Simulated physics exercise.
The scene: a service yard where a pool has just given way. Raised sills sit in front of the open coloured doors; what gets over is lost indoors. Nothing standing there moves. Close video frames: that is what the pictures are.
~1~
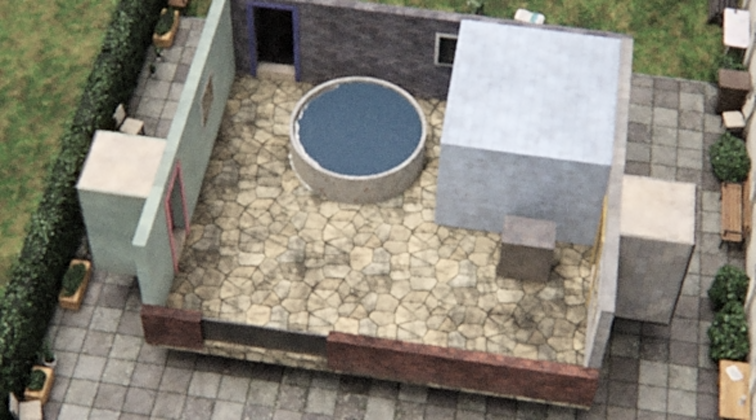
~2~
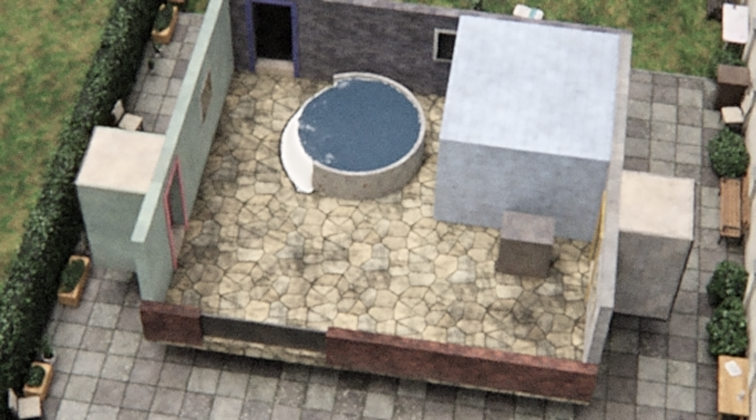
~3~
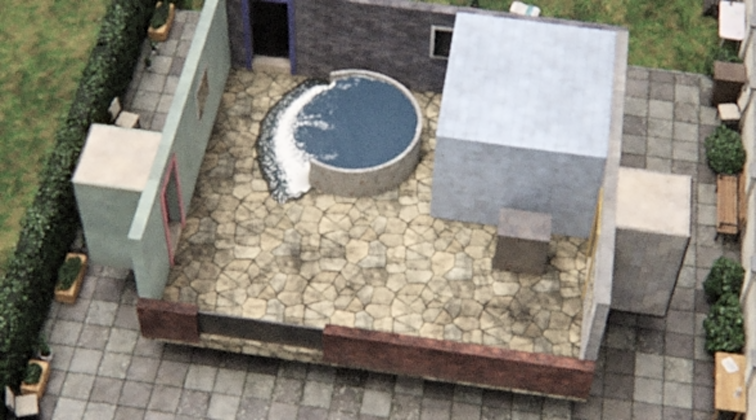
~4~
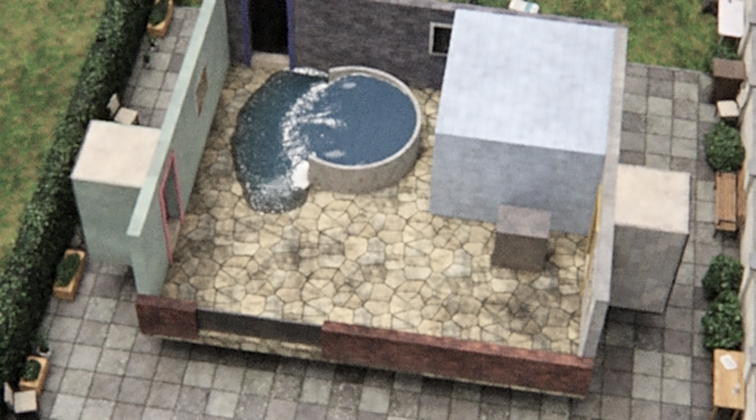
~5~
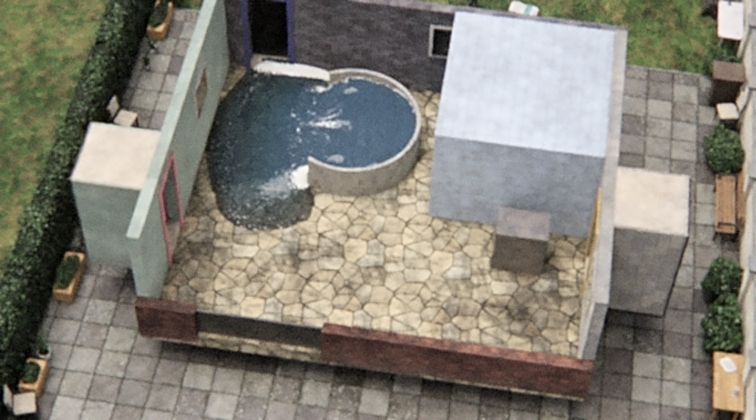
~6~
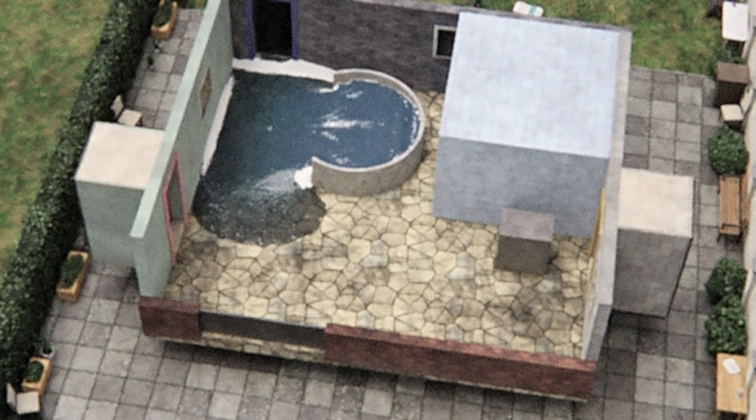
The footage shows a round pool in a walled, stone-paved yard opening on its left side, and water pouring out through the gap, spreading across the paving to the left-hand green wall and toward the front of the yard.
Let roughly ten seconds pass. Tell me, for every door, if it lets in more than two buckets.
Result: The blue door will let through over two buckets. The yellow door will let through over two buckets. The pink door will let through no more than two buckets.
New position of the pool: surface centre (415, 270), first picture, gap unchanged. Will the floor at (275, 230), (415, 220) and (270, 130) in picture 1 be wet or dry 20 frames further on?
Point by point: Swamped; still bare; swamped.
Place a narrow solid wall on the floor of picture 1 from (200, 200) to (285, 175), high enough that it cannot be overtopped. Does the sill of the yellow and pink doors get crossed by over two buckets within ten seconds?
Record: Yellow door admits less; pink door admits less.
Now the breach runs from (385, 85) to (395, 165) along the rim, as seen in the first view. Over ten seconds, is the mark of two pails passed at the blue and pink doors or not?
First the blue door, which remains short; then the pink door, which remains short.
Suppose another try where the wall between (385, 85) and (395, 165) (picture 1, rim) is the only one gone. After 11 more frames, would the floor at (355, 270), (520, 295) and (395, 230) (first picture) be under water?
Sequence of results: Reached by the flood, missed by the flood, reached by the flood.
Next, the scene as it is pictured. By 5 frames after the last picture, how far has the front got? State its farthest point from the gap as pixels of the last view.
Roughly (160, 311).
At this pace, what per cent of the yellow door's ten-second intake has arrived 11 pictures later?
Share by then: About 0 in a hundred.
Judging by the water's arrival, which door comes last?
I pick the yellow-painted one.
A moment on, water covers 35 % of the floor; the blue door under two buckets in, the yellow door not reached, the pink door wet at the sill, nothing in.
Next, water covers 35 % of the floor; the blue door over two buckets in, the yellow door not reached, the pink door wet at the sill, nothing in.
Then, water covers 55 % of the floor; the blue door far over two buckets in, the yellow door not reached, the pink door wet at the sill, nothing in.
Later, water covers 90 % of the floor; the blue door far over two buckets in, the yellow door wet at the sill, nothing in, the pink door wet at the sill, nothing in.
In the end, water covers 100 % of the floor; the blue door far over two buckets in, the yellow door over two buckets in, the pink door wet at the sill, nothing in.
